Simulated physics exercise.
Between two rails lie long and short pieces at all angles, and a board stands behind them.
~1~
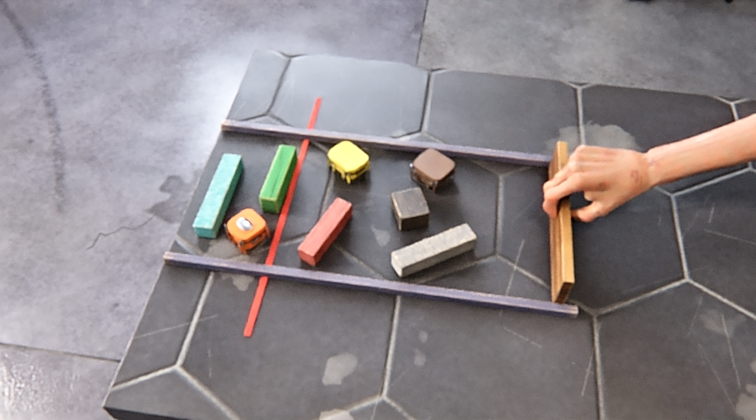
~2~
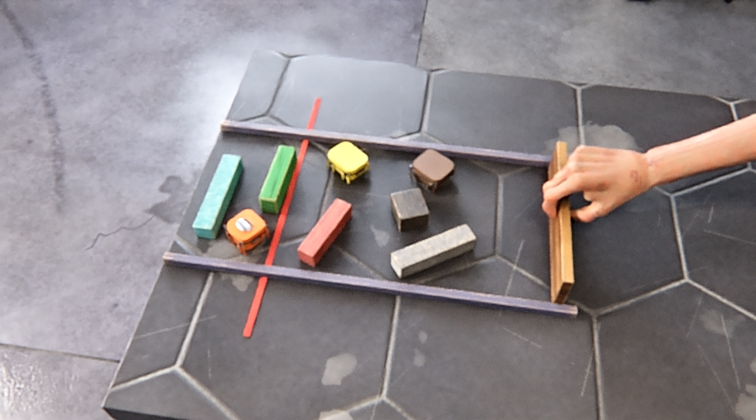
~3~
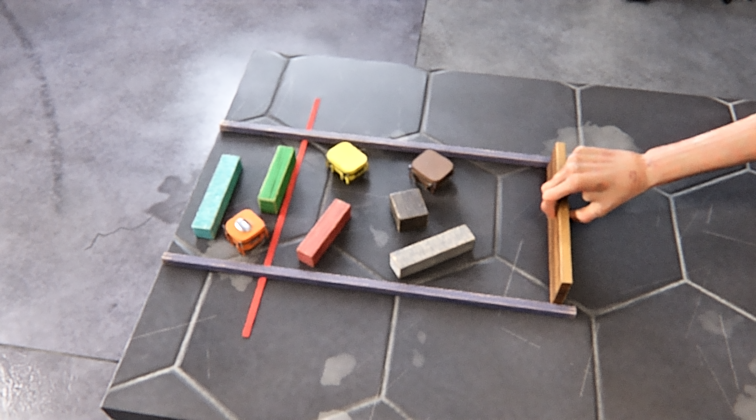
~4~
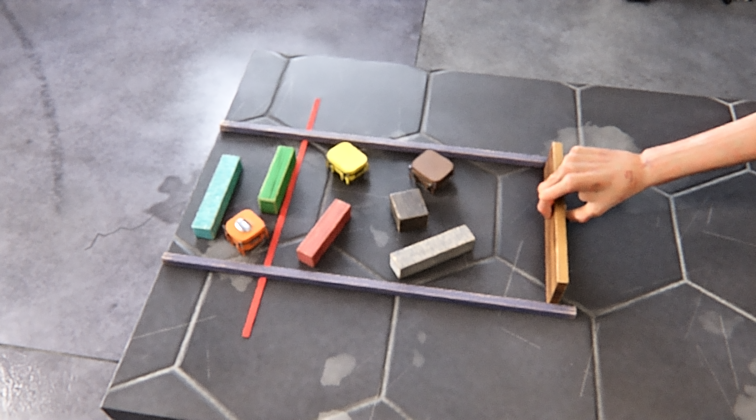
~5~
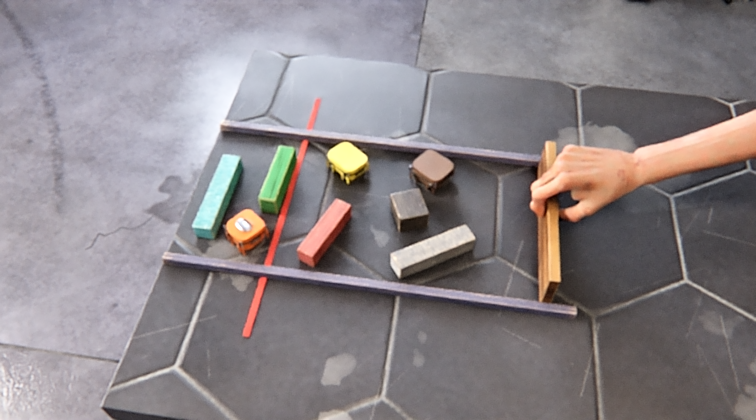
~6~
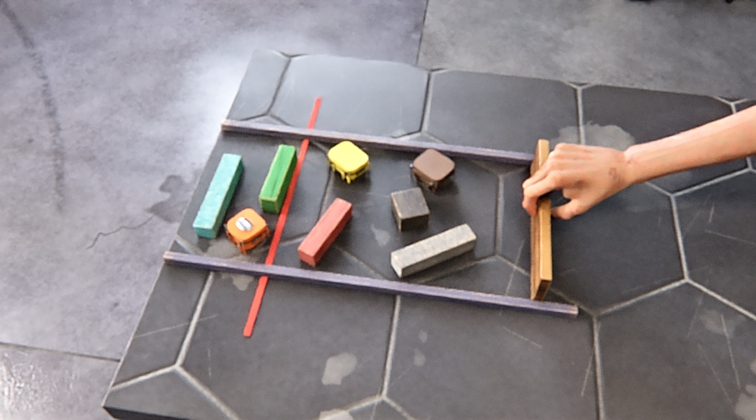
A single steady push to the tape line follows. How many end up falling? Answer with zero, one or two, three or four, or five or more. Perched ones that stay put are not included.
I would say zero fall.
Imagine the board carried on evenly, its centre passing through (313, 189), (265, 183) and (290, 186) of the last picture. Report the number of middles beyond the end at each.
Over the end: 0, 1, 0.
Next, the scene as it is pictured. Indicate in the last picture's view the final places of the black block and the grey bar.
In order, first (277, 182), then (267, 228).
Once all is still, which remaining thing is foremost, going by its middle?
The one in question is the turquoise bar.
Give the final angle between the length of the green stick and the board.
Out of line by around 25°.
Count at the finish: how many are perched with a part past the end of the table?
That'd be 0.
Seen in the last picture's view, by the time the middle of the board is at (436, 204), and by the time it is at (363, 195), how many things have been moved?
2 and 5.
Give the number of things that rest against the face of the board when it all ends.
Number: 3.
Soon after, none off yet; turquoise bar at rest near (220, 195); orange case at rest near (248, 232); green stick at rest near (279, 179).
At rest, the number that fall off is zero.
